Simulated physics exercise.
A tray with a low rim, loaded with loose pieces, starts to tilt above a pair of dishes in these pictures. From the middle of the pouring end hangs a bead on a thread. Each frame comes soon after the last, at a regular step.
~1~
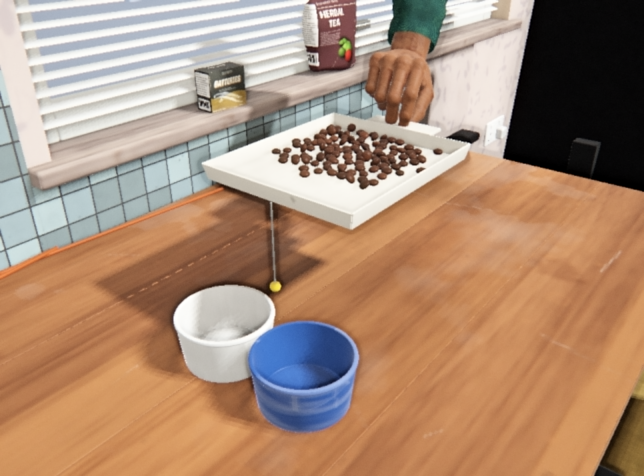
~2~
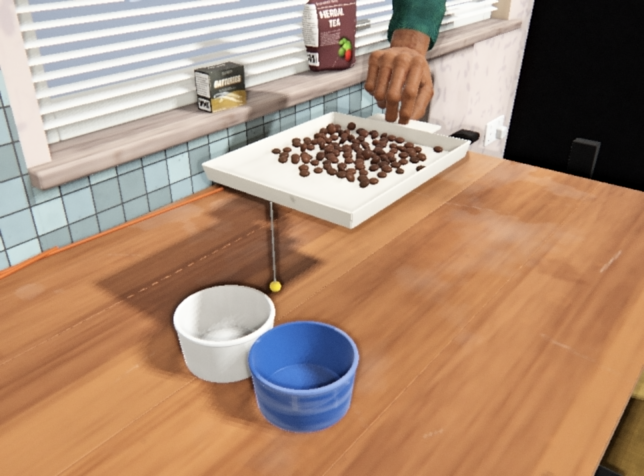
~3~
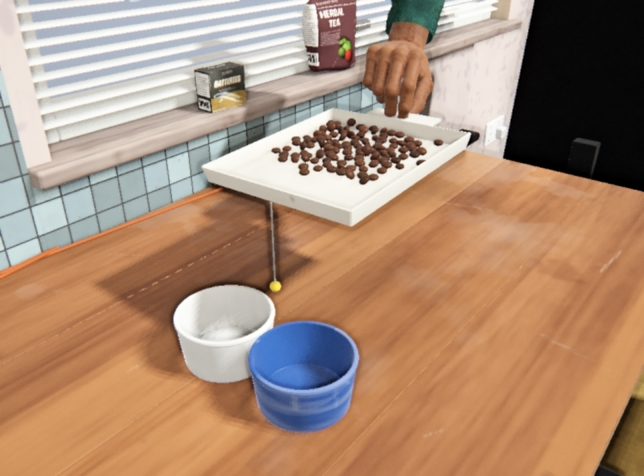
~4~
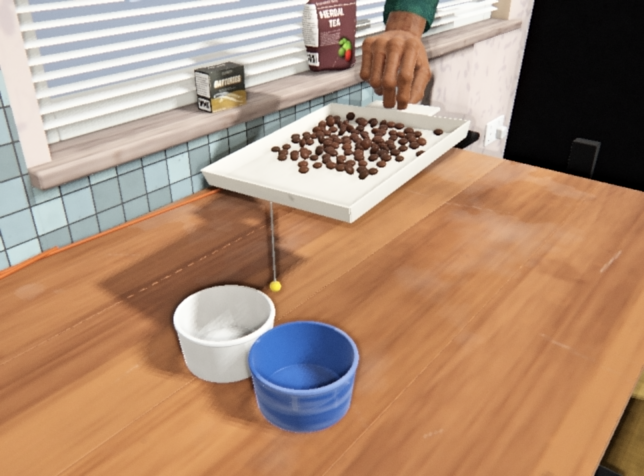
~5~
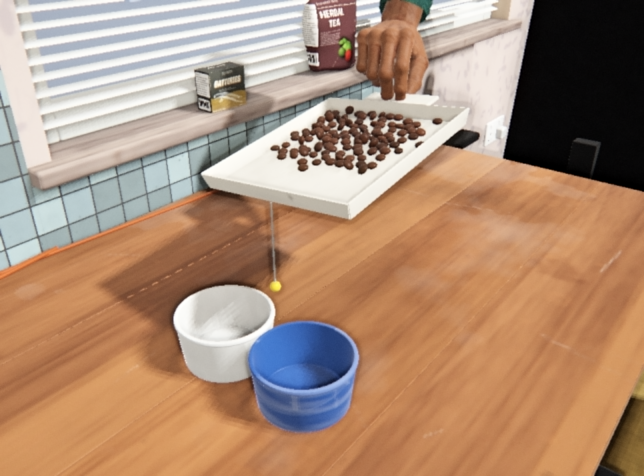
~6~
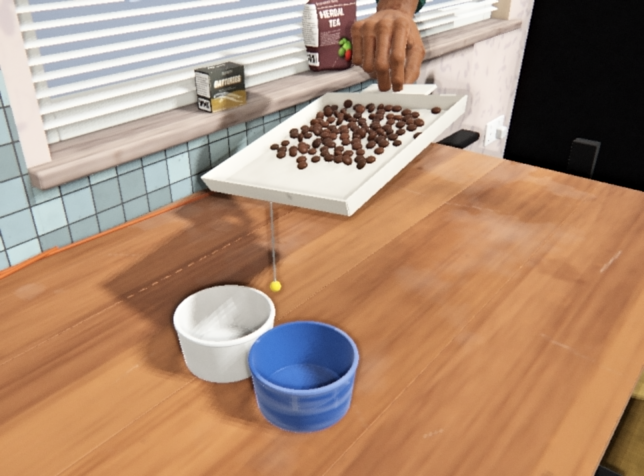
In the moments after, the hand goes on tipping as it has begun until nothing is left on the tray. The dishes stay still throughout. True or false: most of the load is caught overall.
False - less than half is caught.
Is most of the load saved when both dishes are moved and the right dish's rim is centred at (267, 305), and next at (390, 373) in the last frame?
At place one the greater share; at place two a lesser share.
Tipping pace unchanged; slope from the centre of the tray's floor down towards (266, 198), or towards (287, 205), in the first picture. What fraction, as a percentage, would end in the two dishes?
Lab note: Try 1 = 80 %, try 2 = 90 %.
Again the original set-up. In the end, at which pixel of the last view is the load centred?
Near (220, 308), more or less.
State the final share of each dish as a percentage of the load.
I'd say the left dish holds some 10 % and the right dish some 0 %.
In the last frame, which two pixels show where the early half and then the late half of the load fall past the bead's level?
Roughly at (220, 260) first, and then at (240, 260).
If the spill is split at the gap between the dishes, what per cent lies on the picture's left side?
I reckon around 100 per cent.
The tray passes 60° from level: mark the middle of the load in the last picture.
Centre estimate: (245, 175).
Shortly afterwards, tray tipped steeply; all but a few on the tray; only a few in the left dish; only a few outside both; a little in the air.
Next, tray tipped right over; a little on the tray; a little in the left dish; the bulk outside both; a little in the air.
Some moments later, tray tipped past a quarter turn; a little in the left dish; all but a few outside both.
In the end, tray tipped past a quarter turn; none at all in the right dish; a little in the left dish; all but a few outside both.
